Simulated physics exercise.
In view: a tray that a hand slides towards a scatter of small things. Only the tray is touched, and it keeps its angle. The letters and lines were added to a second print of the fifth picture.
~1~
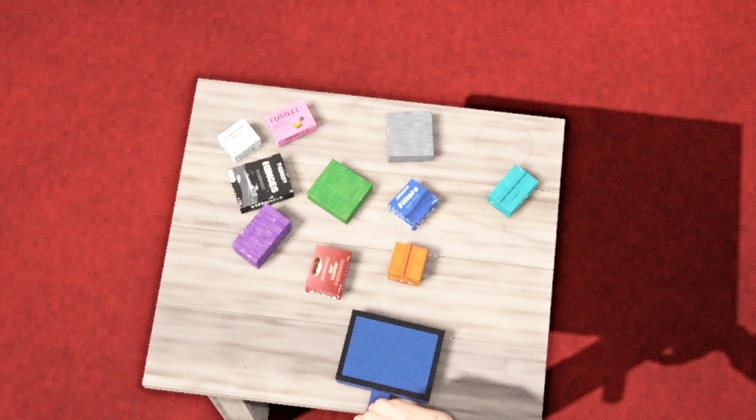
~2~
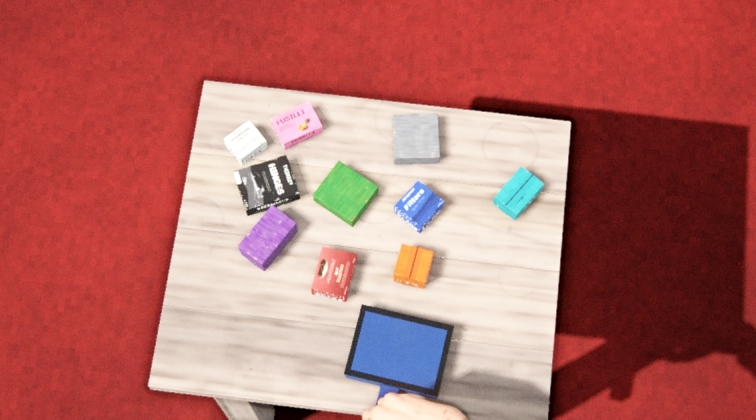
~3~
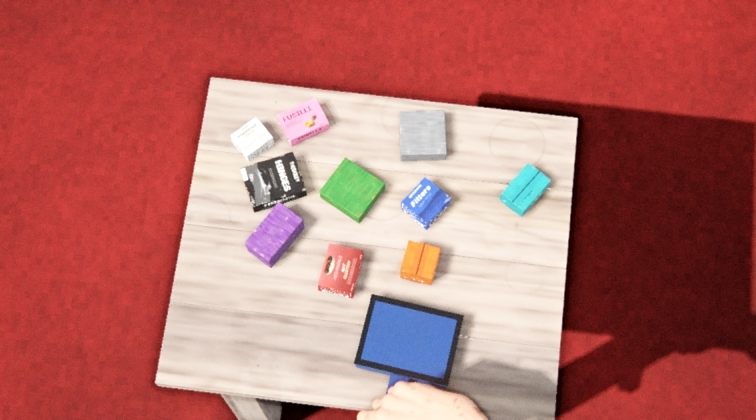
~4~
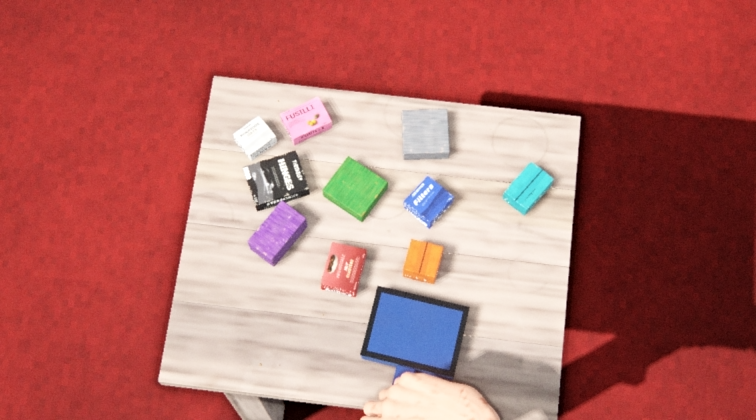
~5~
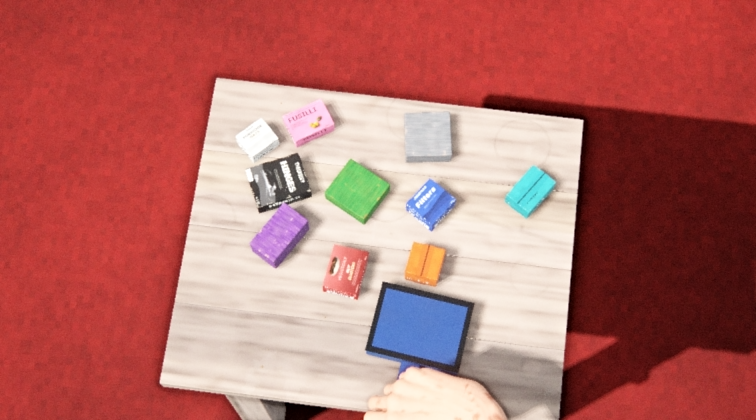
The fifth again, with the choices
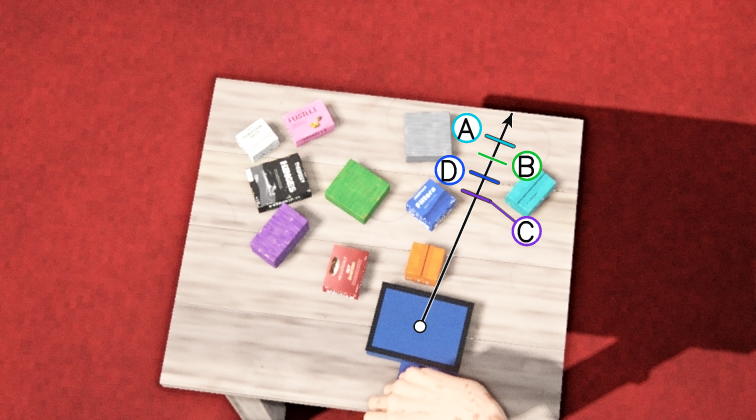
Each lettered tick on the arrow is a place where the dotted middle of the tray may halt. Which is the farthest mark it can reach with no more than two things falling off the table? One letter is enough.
It can go as far as B.
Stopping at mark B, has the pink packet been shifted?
No.
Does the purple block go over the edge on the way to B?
By then, no.
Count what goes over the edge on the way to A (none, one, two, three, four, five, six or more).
By then, three.
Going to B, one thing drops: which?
It is the grey block.
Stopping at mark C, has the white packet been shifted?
No.
On the marked copy, A at (500, 141); B at (492, 159); C at (477, 196); D at (484, 177); the arrow from (420, 327) to (512, 114); the white dot at (420, 327).
Following B. Soon after the start, tray (447, 266); blue box (434, 179); orange box (446, 215).
Later, tray (472, 207); grey block (413, 109); turquoise box (543, 176).
In the end, tray (491, 163); grey block over the edge; blue box (448, 103); one fallen.
As for the rest, A drops three; C is within the limit but short; D is within the limit but short.
